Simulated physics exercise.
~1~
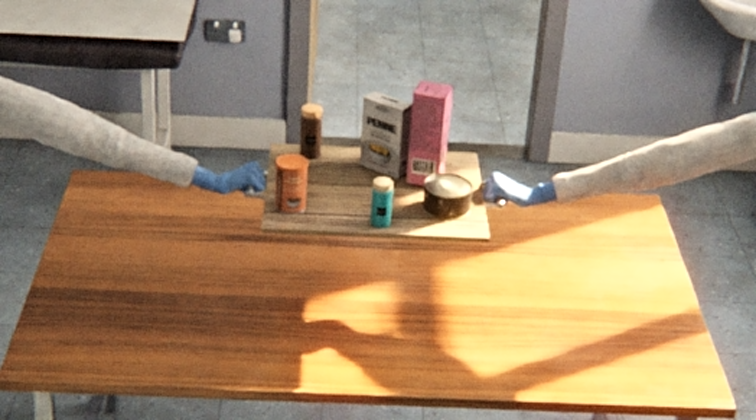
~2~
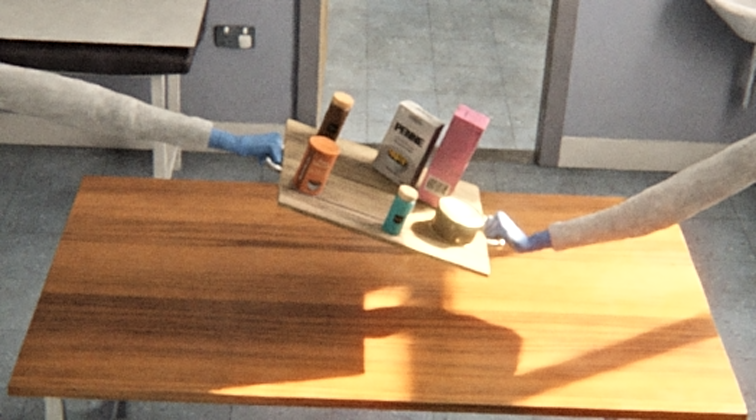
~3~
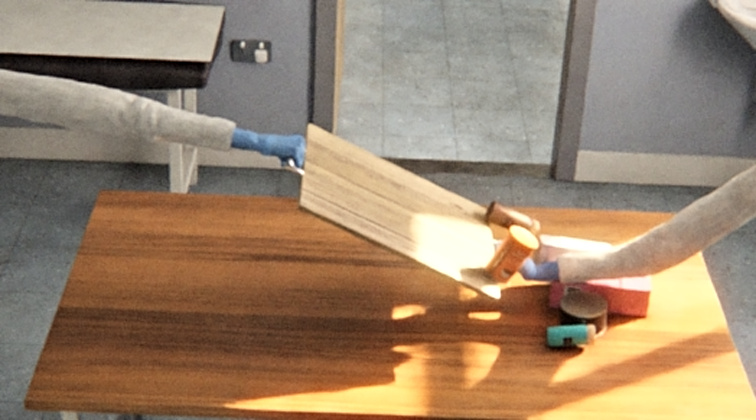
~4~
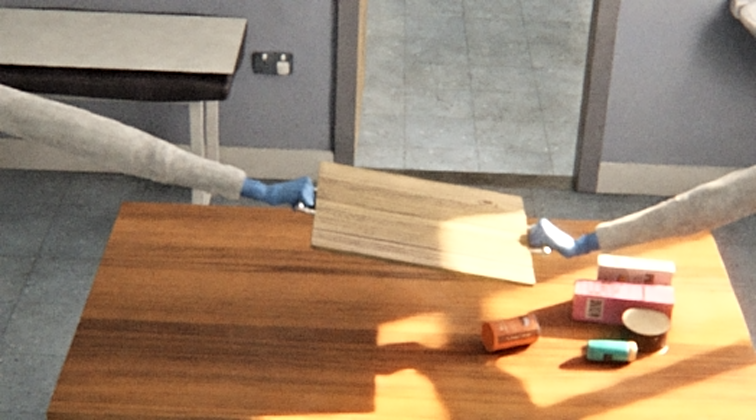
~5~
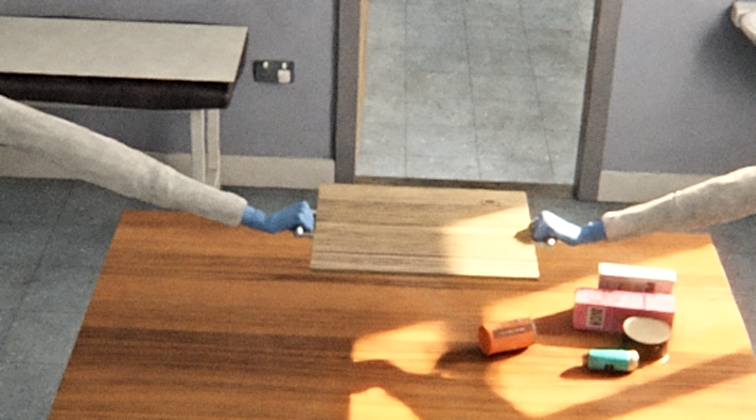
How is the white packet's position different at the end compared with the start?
At the start the white packet was standing upright on the tray, but by the end it was lying on its side on the table, behind the pink carton.
Two blue-gloved hands held a wooden tray of six containers over a table and tipped its right side down until everything slid off, the orange tin after the turquoise shaker, then brought the empty tray back to level above the spilled things.
